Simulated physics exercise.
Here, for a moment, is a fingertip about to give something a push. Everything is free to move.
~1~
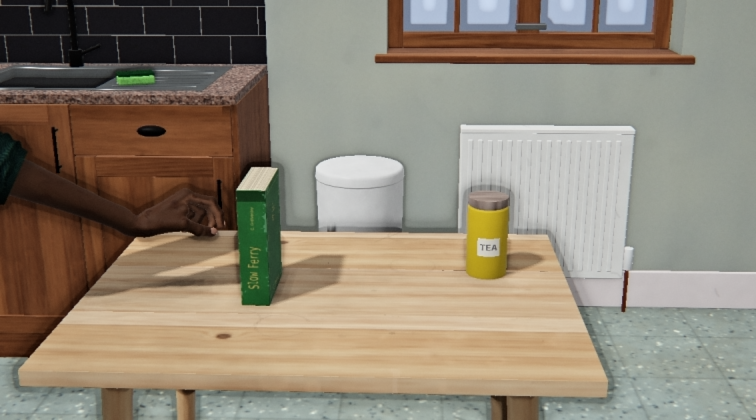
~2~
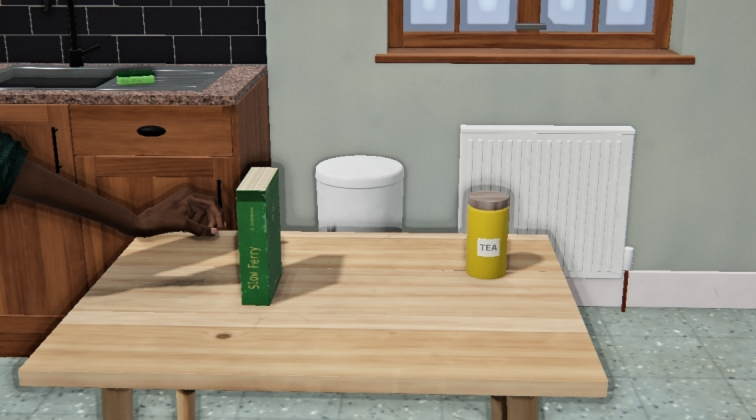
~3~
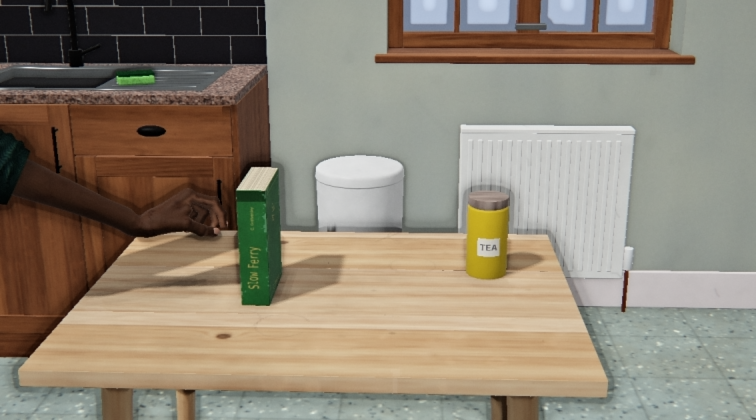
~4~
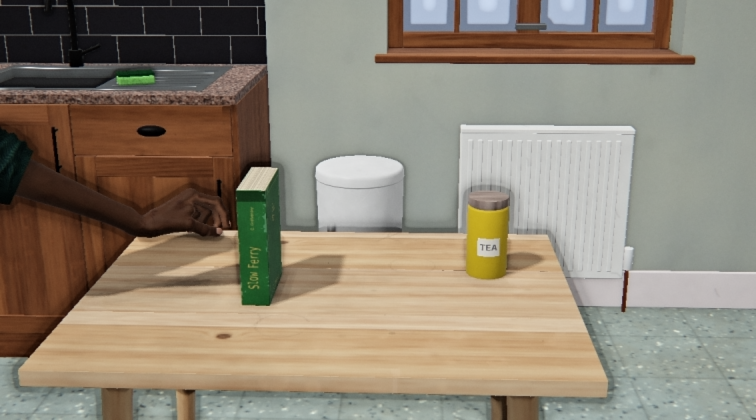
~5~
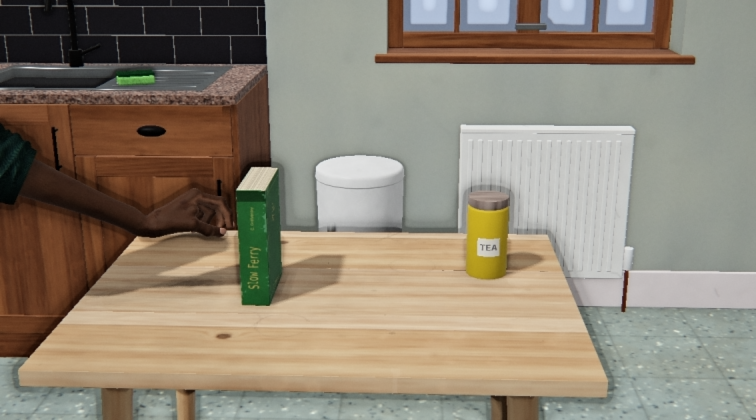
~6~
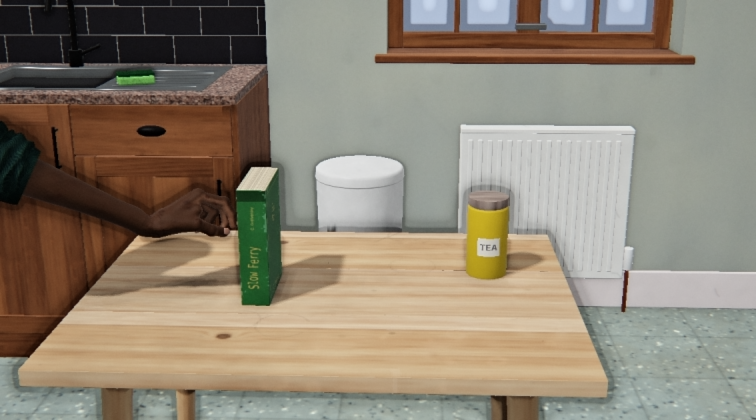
A hand inches right toward a standing green book on a wooden table, near a yellow tea tin.
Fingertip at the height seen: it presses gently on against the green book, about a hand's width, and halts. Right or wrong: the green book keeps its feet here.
Wrong, it falls.
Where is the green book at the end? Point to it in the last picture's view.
At about (339, 278).
Then, 0.70 s later than the last frame, green book tilted by 17° near (278, 234).
Then, 1.00 s later than the last frame, green book tilted by 74° near (329, 263).
Then, 1.20 s later than the last frame, green book on its side near (339, 277).
When it is over, lying over on the table, green book. End places, in pixels of the last picture, green book near (339, 277).
